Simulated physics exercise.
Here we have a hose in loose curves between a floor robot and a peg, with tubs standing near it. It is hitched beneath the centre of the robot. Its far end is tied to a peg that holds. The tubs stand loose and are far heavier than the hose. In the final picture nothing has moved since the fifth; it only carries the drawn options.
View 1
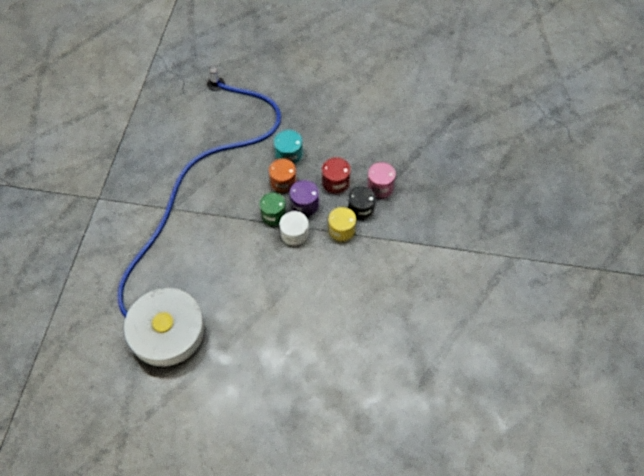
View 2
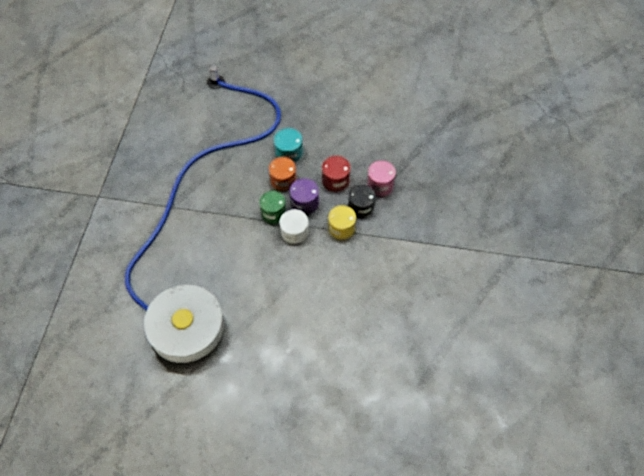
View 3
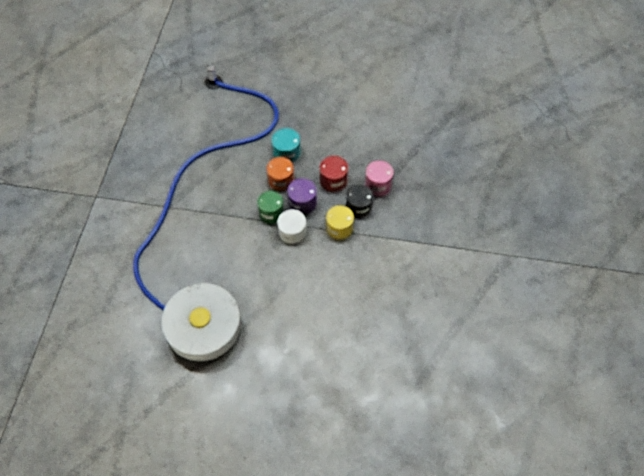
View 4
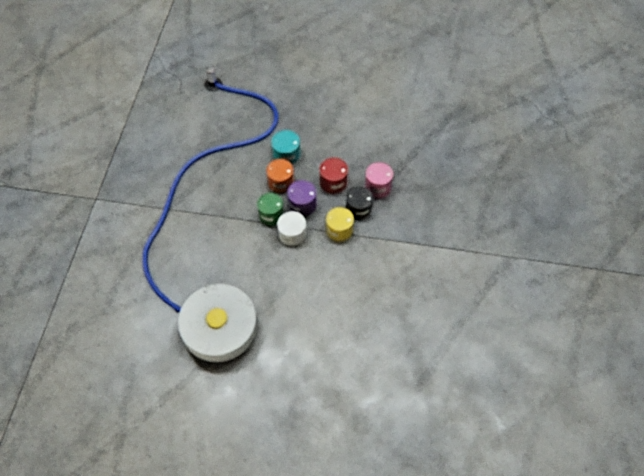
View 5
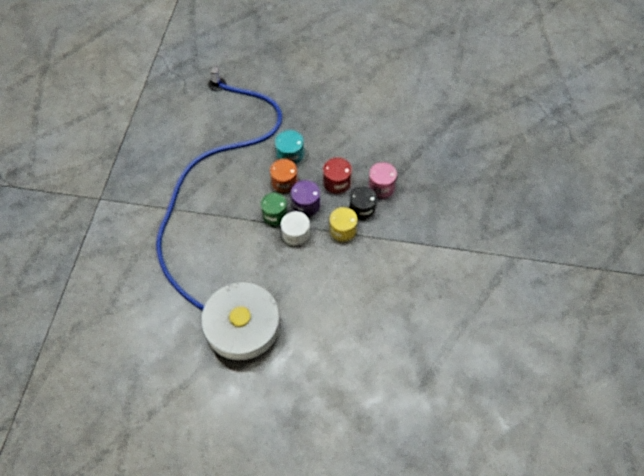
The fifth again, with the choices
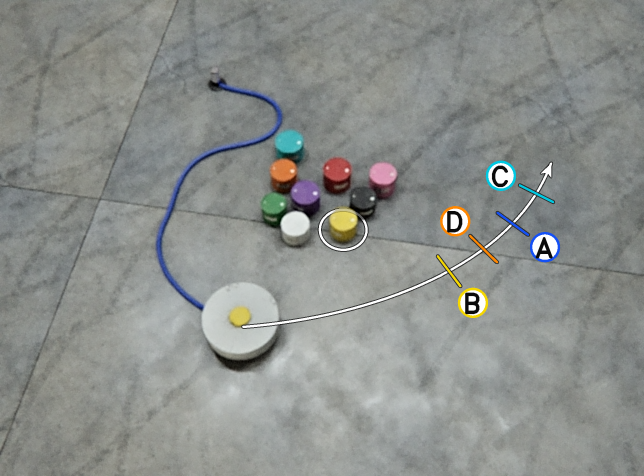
On a grey tiled floor, a round white robot slides right, shifting the lower curve of a blue hose beside colourful tubs.
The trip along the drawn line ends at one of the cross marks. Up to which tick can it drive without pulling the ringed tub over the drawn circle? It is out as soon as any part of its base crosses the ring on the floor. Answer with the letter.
It should halt at A.
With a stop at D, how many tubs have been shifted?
By then, none.
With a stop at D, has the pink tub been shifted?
By then, no.
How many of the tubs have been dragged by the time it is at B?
The count is none.
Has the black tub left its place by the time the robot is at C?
Yes.
On the marked copy, A at (513, 224); B at (449, 271); C at (536, 194); D at (483, 249); the ring at (343, 229); the route from (243, 327) via (441, 275) to (551, 164).
Taking A. A third of the way, robot (351, 304); yellow tub (343, 225).
Two thirds of the way, robot (451, 265); yellow tub (343, 225).
When it is over, robot (515, 217); yellow tub (343, 224); white tub (303, 220); green tub (281, 206); the yellow tub is still in its ring.
As for the rest, B is safe but short; C drags the ringed tub to (348, 203); D is safe but short.
